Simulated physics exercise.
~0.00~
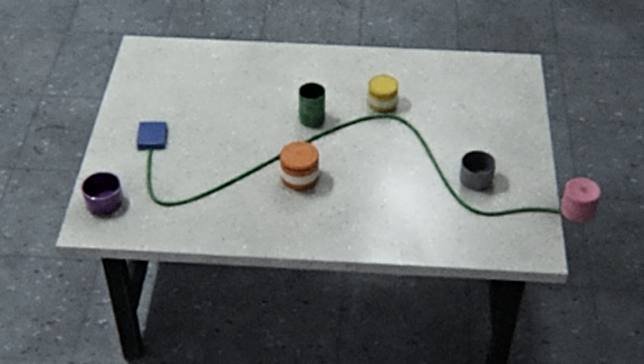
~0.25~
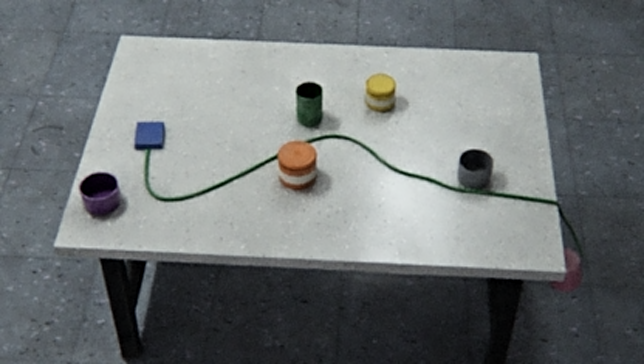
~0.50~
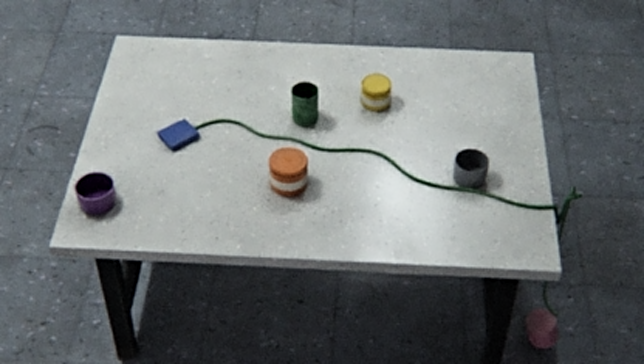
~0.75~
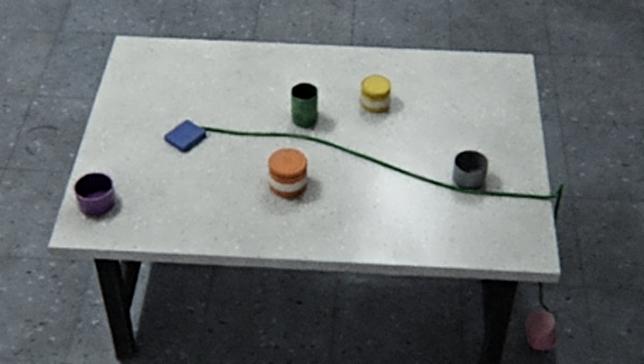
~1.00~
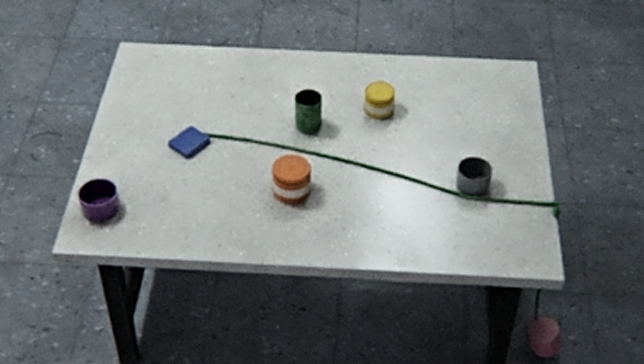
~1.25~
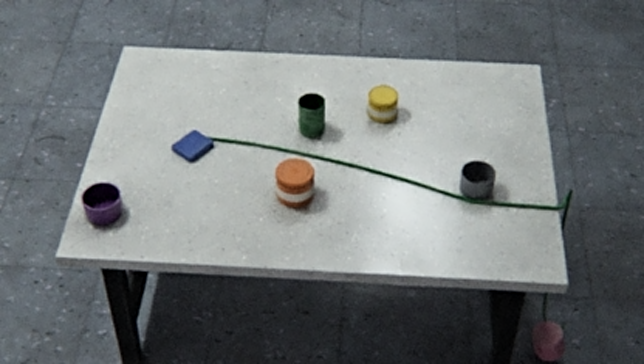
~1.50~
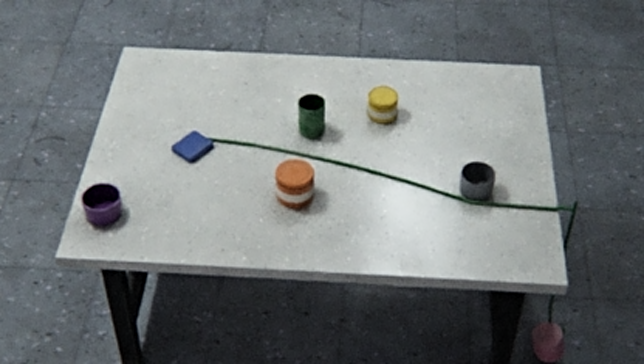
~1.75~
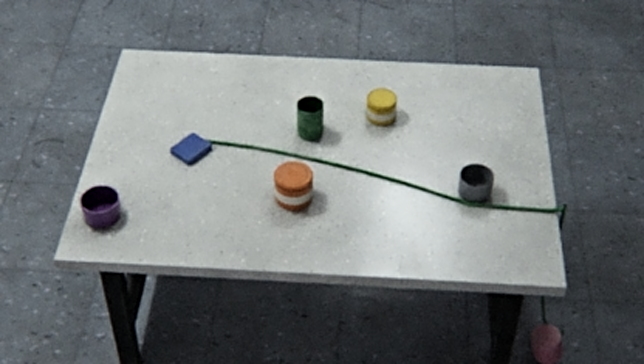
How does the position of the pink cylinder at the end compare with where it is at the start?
At the start the pink cylinder is at the right edge of the tabletop. By the end it hangs well below that edge, beside the table's right leg, on the green cable.
A pink cylinder drops off the table's right side, dragging a blue square slightly right.
